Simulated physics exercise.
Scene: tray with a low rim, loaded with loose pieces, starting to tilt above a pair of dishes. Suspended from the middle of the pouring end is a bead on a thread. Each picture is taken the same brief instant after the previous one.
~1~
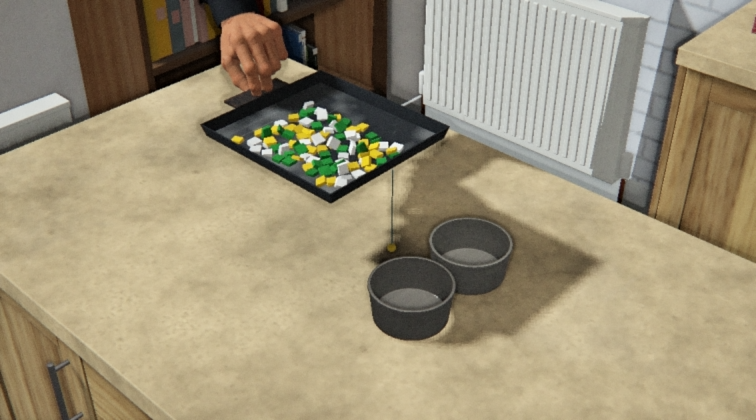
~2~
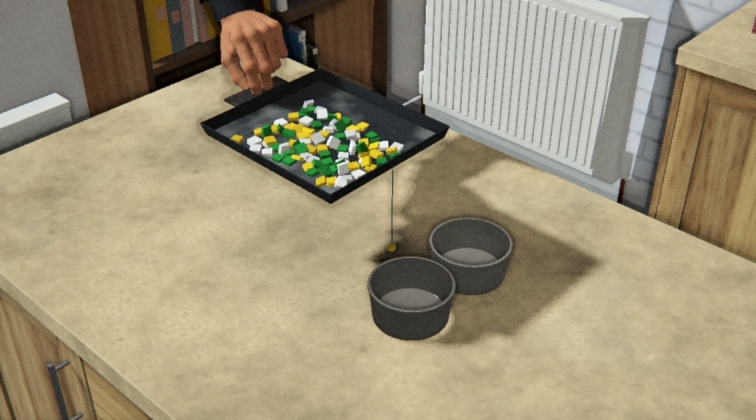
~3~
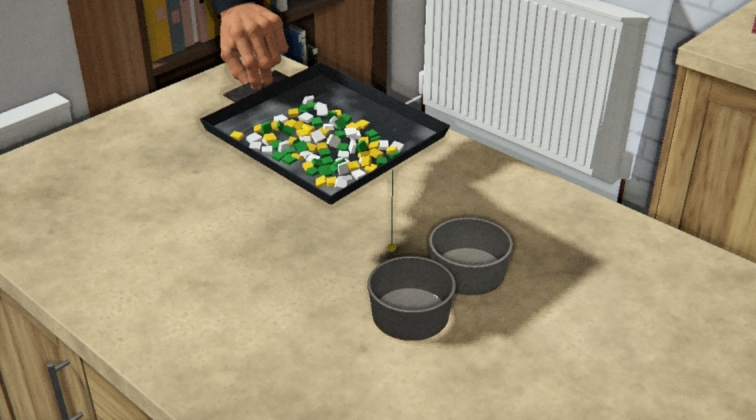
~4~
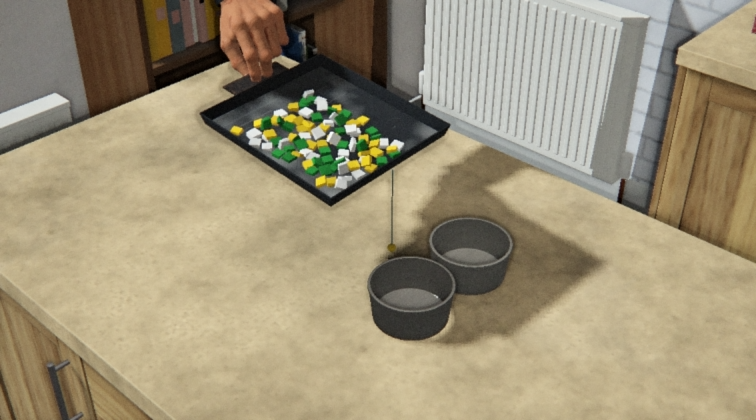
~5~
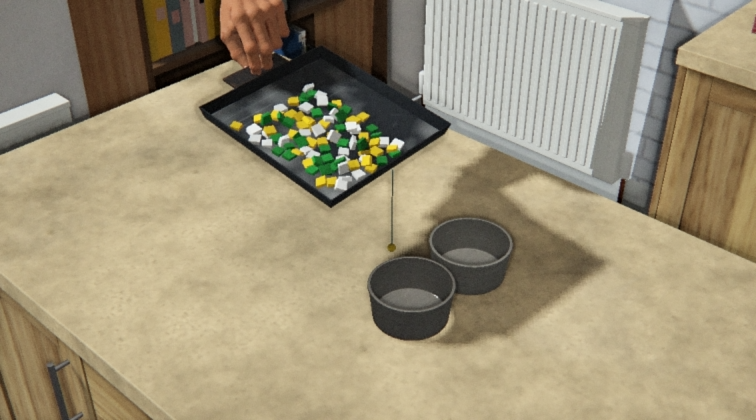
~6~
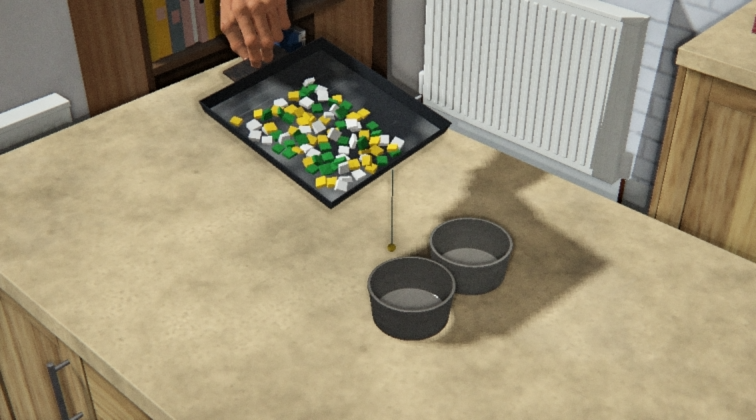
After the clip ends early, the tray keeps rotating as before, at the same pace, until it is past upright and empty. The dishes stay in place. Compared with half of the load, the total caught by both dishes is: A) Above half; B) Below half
Answer: B.
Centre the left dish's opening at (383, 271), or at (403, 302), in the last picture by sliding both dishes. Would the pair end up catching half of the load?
Place 1: Lower than half; place 2: Lower than half.
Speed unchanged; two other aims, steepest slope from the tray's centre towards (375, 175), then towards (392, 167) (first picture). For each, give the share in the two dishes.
Roughly 50 percent, then 80 percent.
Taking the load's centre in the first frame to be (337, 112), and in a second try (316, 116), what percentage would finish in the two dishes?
You'd see roughly 40 per cent first and roughly 30 per cent second.
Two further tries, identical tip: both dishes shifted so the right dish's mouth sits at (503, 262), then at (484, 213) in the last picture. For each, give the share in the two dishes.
Roughly 0 per cent, then roughly 0 per cent.
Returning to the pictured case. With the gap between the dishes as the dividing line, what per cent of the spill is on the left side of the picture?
Roughly 100 %.
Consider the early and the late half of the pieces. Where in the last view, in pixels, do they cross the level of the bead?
Points: About (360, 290), then about (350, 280).
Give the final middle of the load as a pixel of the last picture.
(359, 332).
Soon after the last picture, tray tipped steeply; all on the tray.
A little later, tray tipped right over; a small part on the tray; about a quarter in the left dish; about half outside both; about a quarter in the air.
Later still, tray tipped past a quarter turn; about a quarter in the left dish; most outside both.
At rest, tray tipped past a quarter turn; about a quarter in the left dish; none in the right dish; most outside both.
